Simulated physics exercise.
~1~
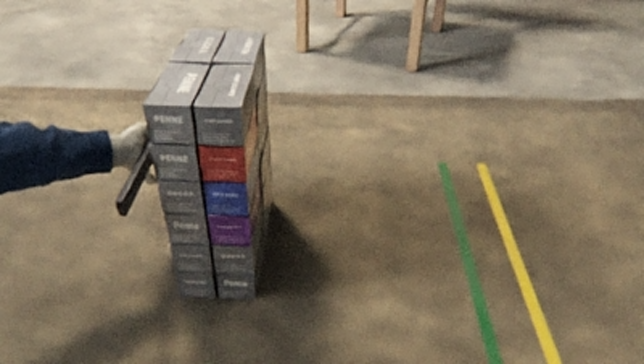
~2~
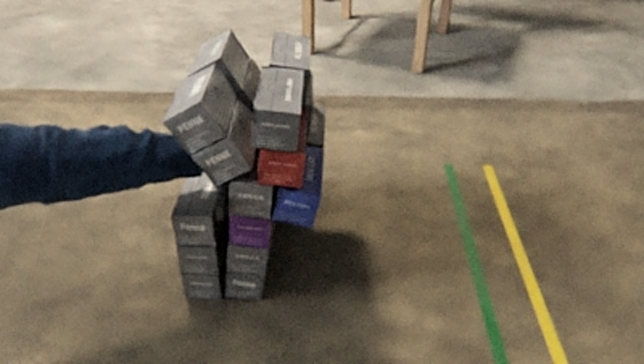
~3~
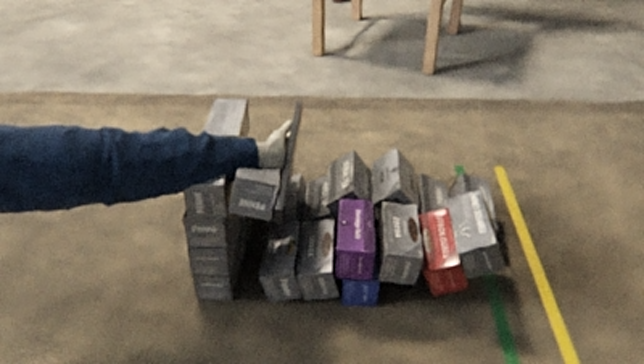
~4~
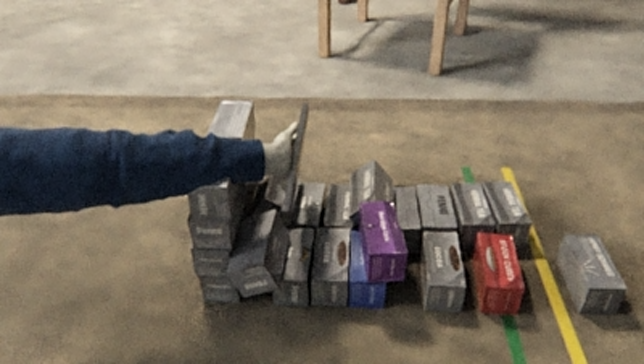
To begin with, a hand holds a dark, upright batten against the left side of a neat stack of grey packets, a few with red, blue and purple labels. The batten pushes right, and the upper part of the stack tilts and slides over the lower packets. The packets then topple and spill across the floor toward a green and a yellow line, while some at the left remain piled up. As the arm stops, the purple and blue packets lie short of the green line, the red one rests by the lines, and one grey packet sits beyond the yellow.
